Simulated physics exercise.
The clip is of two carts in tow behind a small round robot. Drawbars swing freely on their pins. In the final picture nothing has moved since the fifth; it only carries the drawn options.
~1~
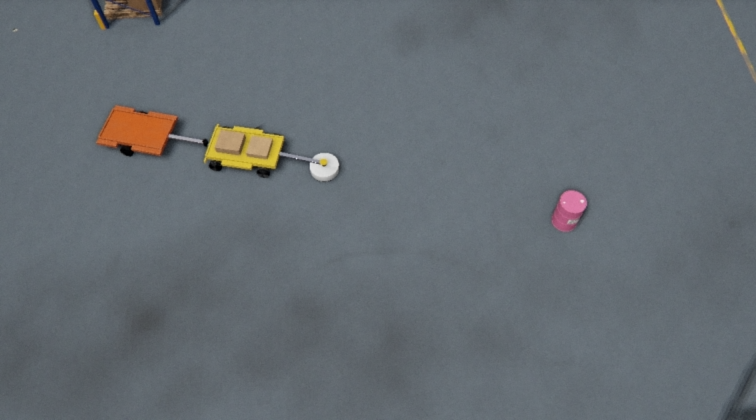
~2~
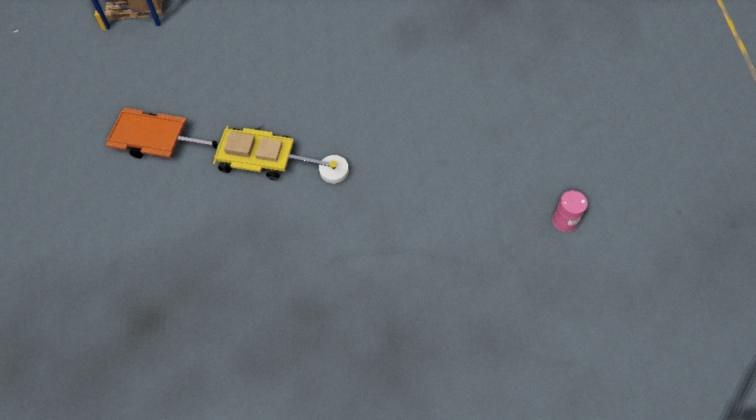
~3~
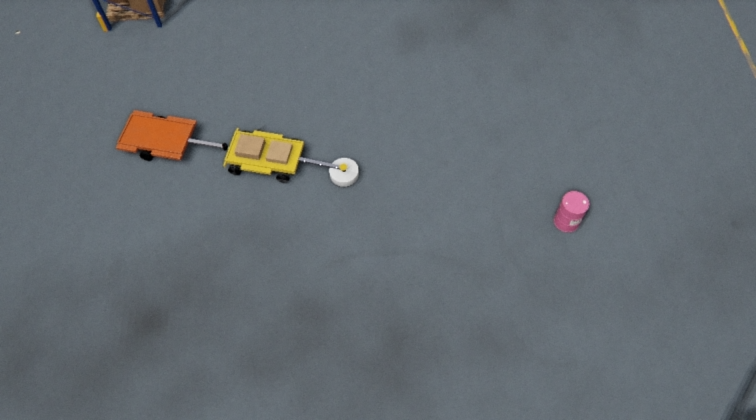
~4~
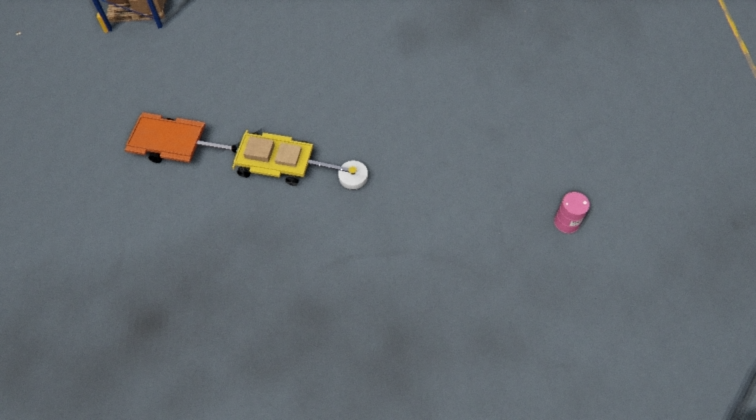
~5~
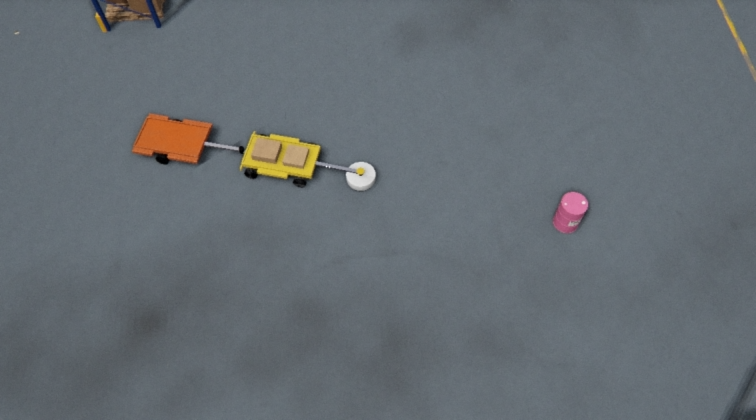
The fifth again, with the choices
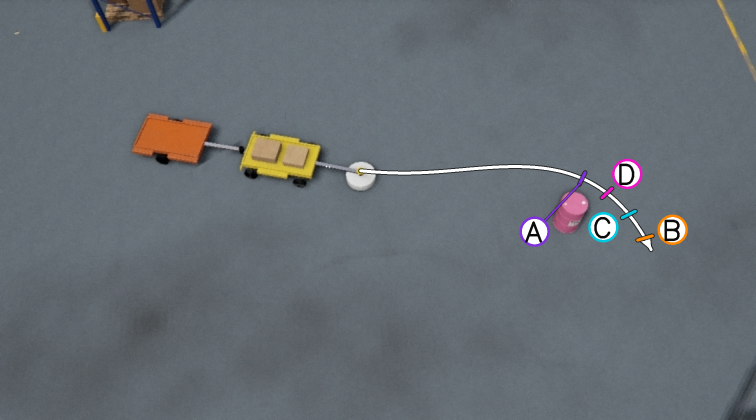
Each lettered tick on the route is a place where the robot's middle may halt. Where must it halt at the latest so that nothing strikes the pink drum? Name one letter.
No farther than D.
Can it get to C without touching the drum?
For that mark, no.
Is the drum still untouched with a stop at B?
No.
On the copy, A at (582, 178); B at (645, 238); C at (629, 214); D at (607, 193); the route from (361, 171) via (520, 167) to (651, 250).
On D. First, robot (448, 175), last cart (253, 151).
Then, robot (533, 172), last cart (335, 161).
Finally, robot (605, 197), last cart (406, 165); nothing has been touched.
By contrast, A is safe but short; B is too far, the drum has been hit; C is too far, the drum has been hit.
